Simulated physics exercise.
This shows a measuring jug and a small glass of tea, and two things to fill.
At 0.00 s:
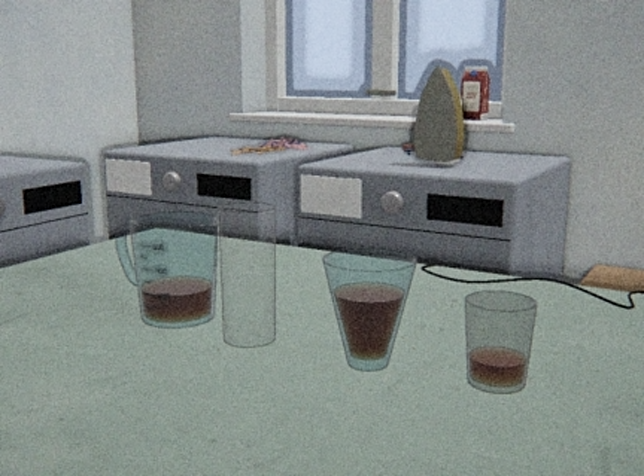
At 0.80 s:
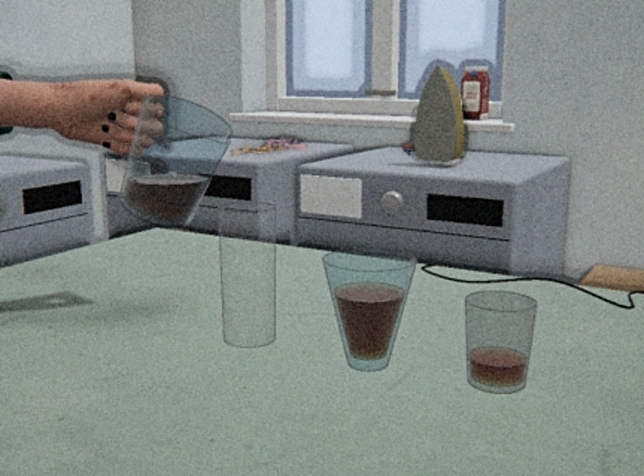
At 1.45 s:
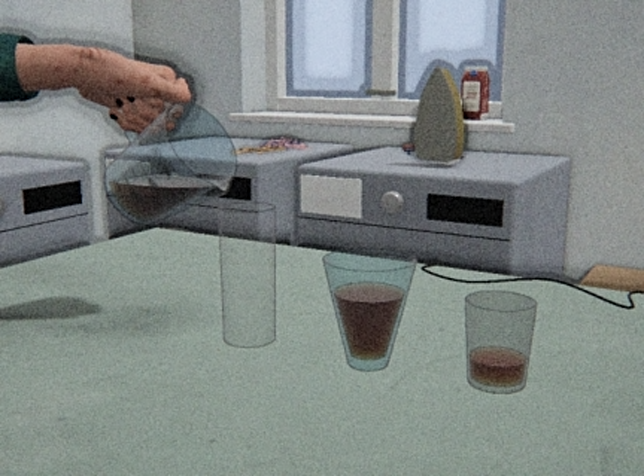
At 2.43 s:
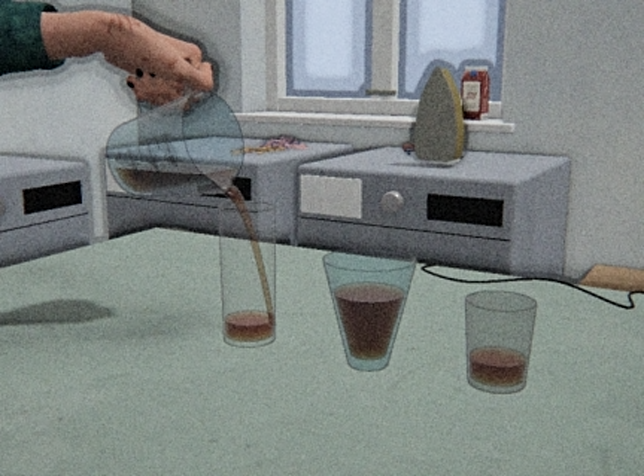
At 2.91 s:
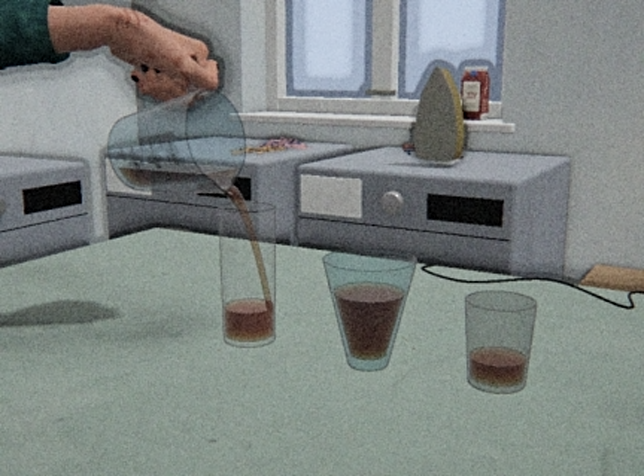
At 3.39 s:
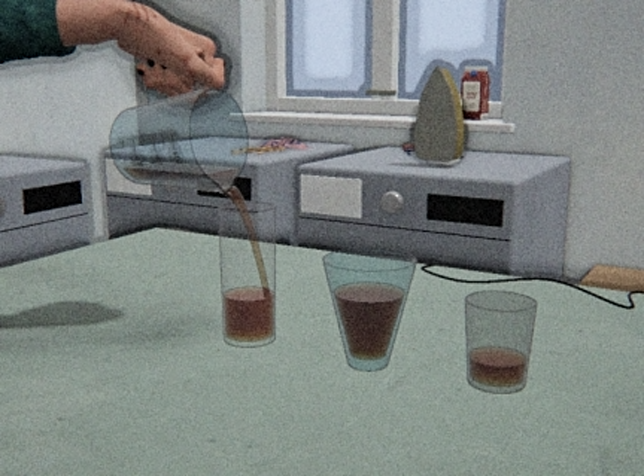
On a pale green tabletop in front of grey machines and a window, a hand lifts a measuring jug of brown tea from the left, tilts it over an empty tall glass and pours, the tea rising inside.
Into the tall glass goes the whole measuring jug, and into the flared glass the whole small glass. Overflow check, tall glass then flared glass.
Check: The tall glass, no overflow; the flared glass, no overflow.
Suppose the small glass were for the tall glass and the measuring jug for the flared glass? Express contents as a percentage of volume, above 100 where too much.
The first one is at 10 per cent, the second at 100 per cent.
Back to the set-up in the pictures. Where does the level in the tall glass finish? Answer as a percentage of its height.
It comes up to around 50 percent.
By 4.0 s, the tall glass is about half full.
By 9.8 s, the tall glass is about half full; the flared glass is about three quarters full.
